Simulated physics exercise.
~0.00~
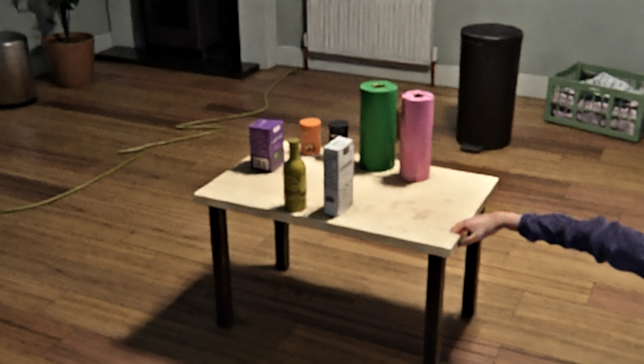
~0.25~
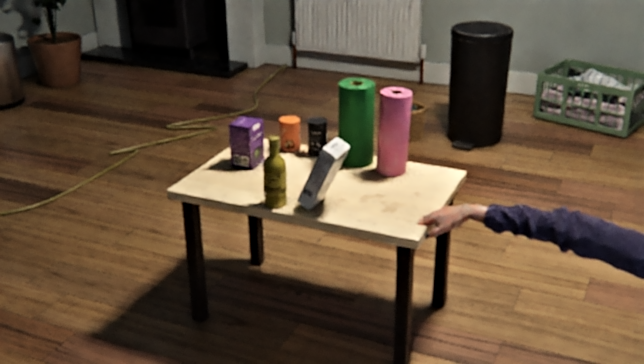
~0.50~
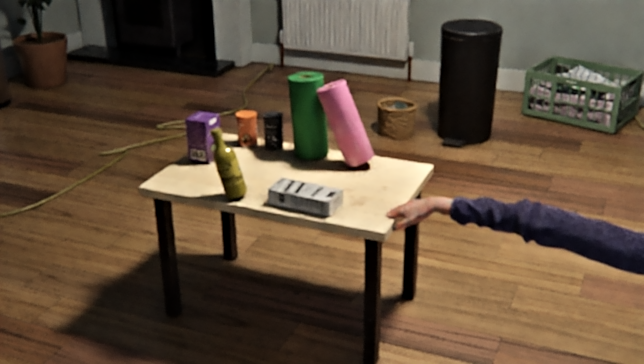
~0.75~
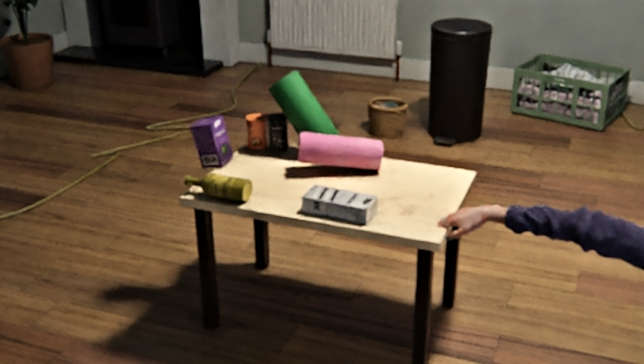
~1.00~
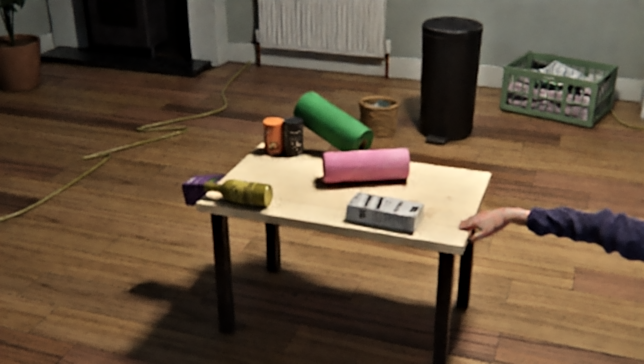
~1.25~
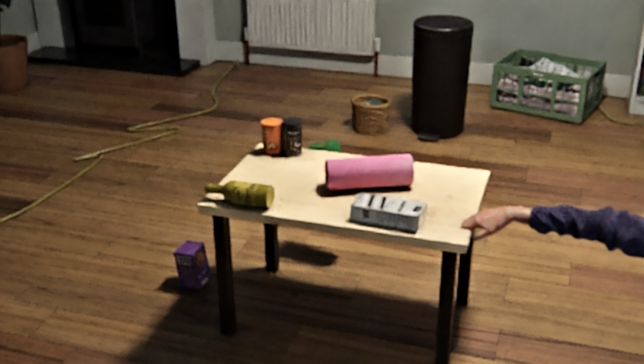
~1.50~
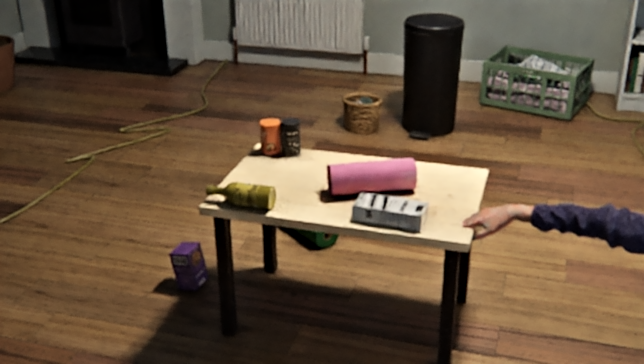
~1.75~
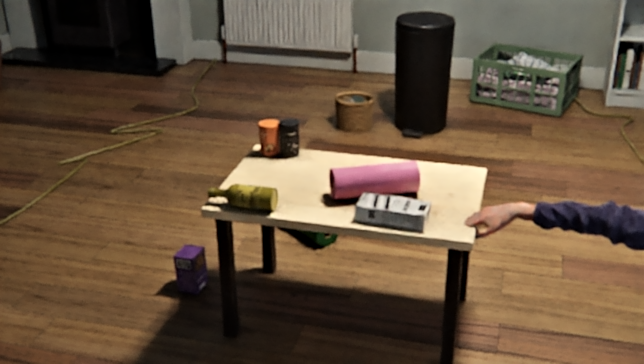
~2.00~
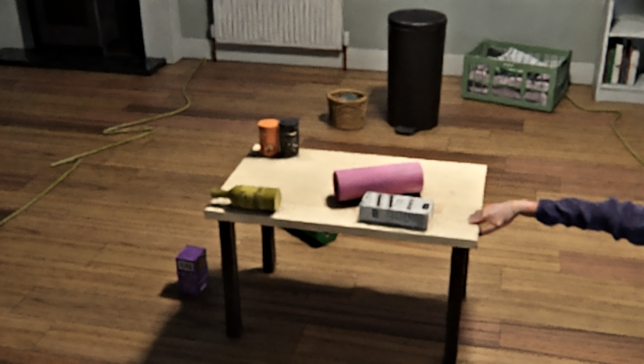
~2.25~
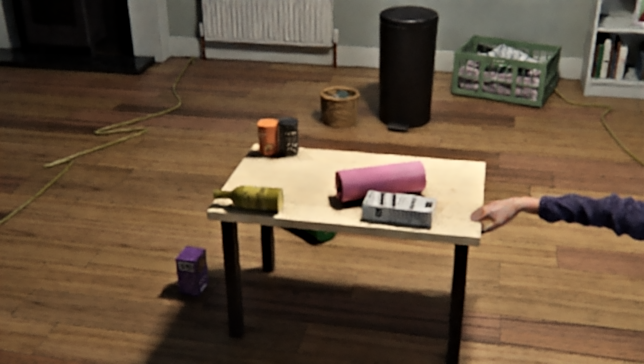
A small pale-topped table, gripped at its right corner by a hand in a dark sleeve, slides left across a wooden floor, seen from slightly above in a dim room. On it stand a purple carton, orange and black tins, a yellow bottle, a white packet, and green and pink rolls. The white packet tips over first, then the bottle and pink roll topple as the table jerks back right. The green roll and purple carton topple and drop off to the floor. Finally both tins remain upright, while the bottle, packet and pink roll lie on the table.
